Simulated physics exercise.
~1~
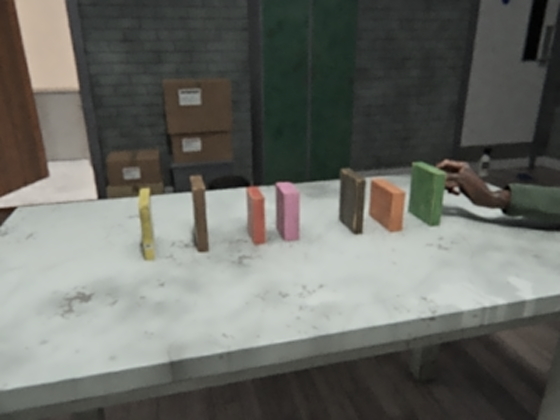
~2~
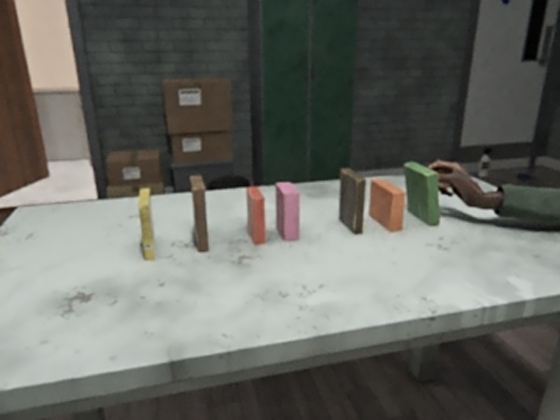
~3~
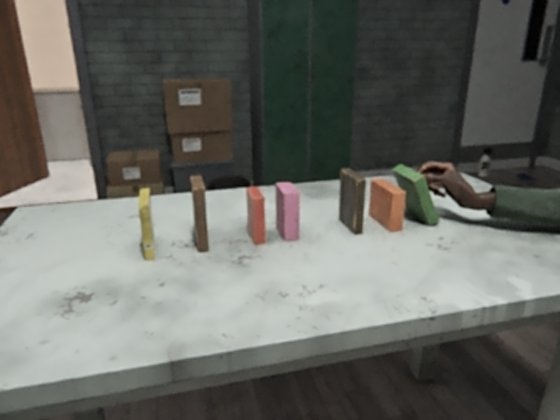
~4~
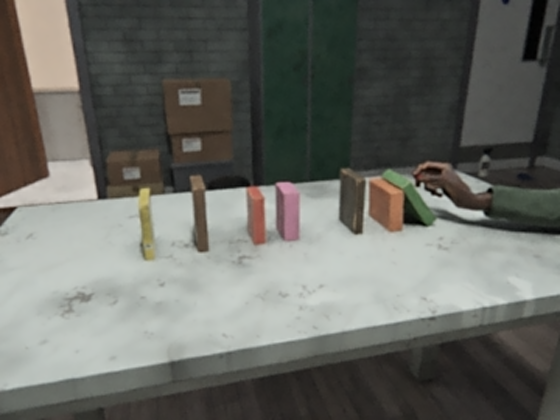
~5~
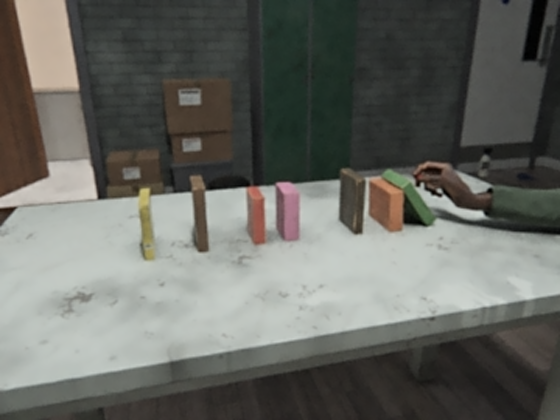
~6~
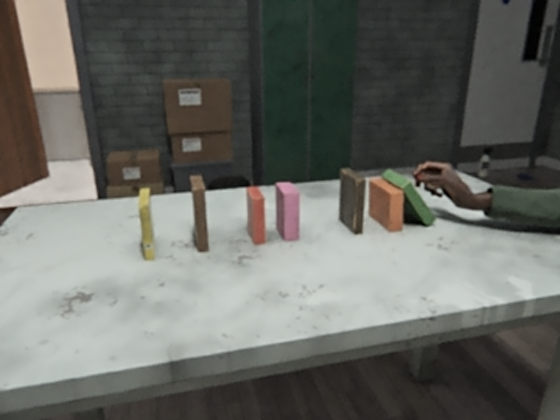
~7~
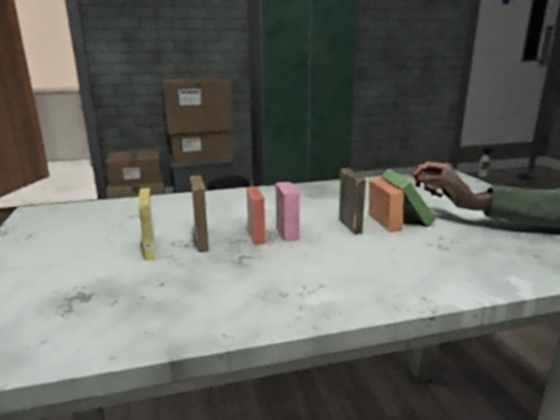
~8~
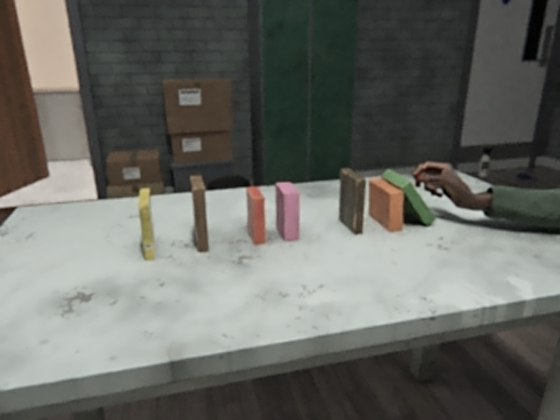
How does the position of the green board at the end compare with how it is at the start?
At the start the green board stands upright at the right end of the row. By the end it is leaning to the left, resting against the orange board.
